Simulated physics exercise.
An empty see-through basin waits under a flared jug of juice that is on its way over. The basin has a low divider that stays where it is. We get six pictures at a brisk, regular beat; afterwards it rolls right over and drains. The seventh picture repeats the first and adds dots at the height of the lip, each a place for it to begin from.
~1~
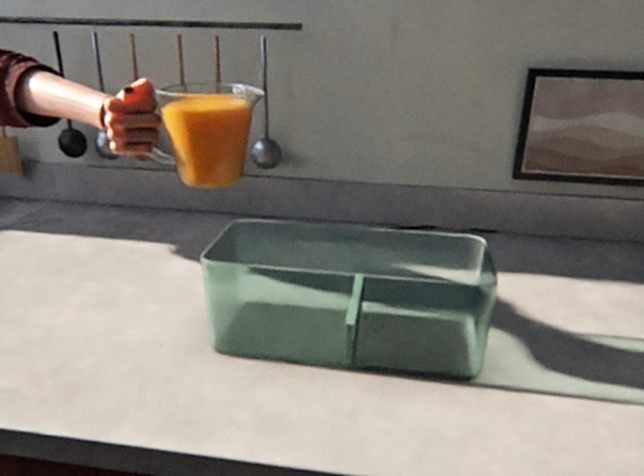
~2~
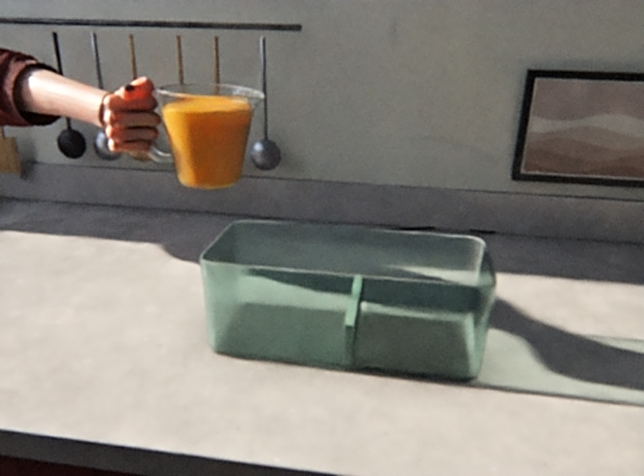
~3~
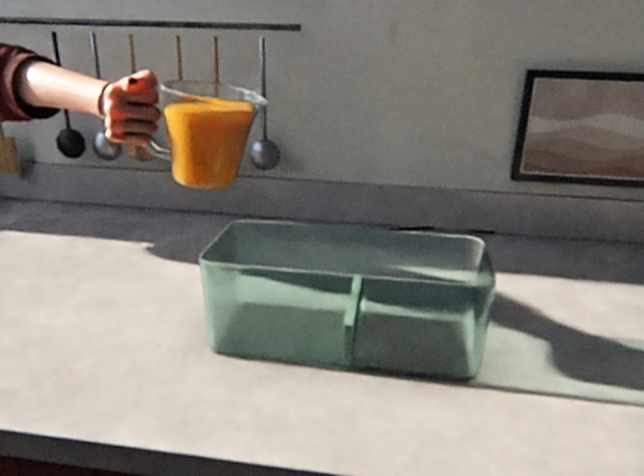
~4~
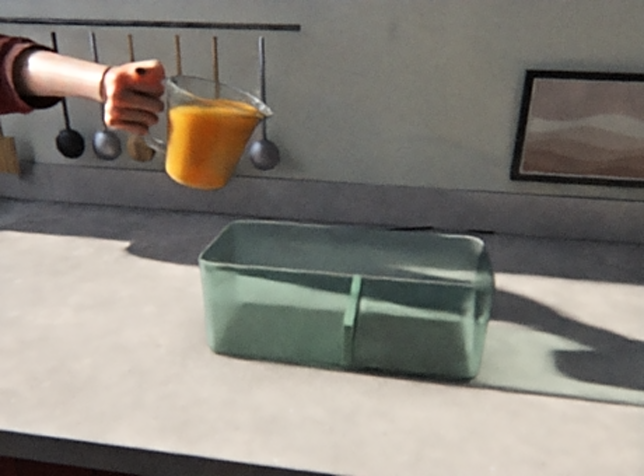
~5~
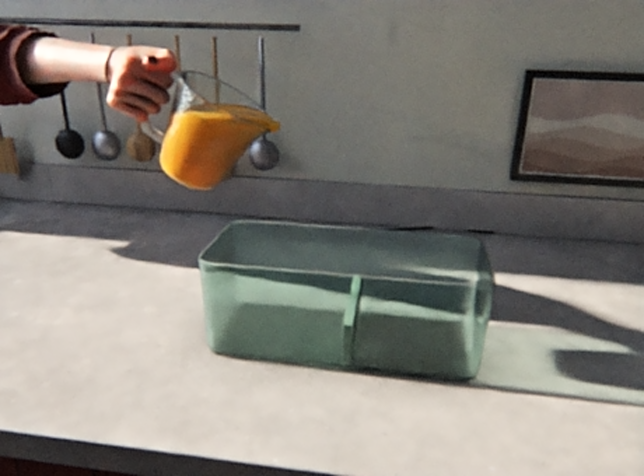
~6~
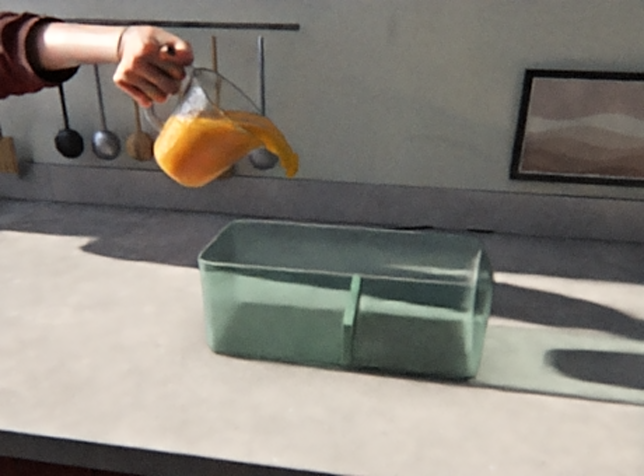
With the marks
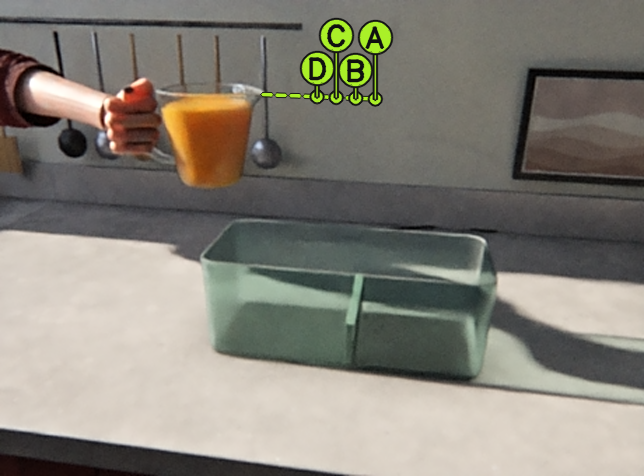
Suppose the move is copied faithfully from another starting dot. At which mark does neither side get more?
It is D.
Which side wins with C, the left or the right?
The right one.
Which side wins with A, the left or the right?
More ends on the right.
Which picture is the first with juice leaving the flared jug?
Picture 5.
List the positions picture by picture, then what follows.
Upright, lip at (262, 94); basin from (211, 347) to (480, 375); top of the wall at (356, 296); nothing has left yet, in the first picture.
Upright, lip at (263, 97); nothing has left yet, in the second picture.
Tipped about 8°, lip at (266, 103); nothing has left yet, in the third picture.
Tipped about 17°, lip at (271, 115); nothing has left yet, in the fourth picture.
Tipped about 29°, lip at (274, 130); juice is over the lip, down to (274, 130), in the fifth picture.
Tipped about 43°, lip at (274, 146); juice is over the lip, down to (291, 174), in the sixth picture.
On the marked copy, A at (375, 99); B at (355, 98); C at (336, 97); D at (317, 96).
For place A, about 4 % ends left of the wall and 95 % right of it.
For place B, about 9 % ends left of the wall and 90 % right of it.
For place C, about 25 % ends left of the wall and 74 % right of it.
For place D, about 51 % ends left of the wall and 48 % right of it.
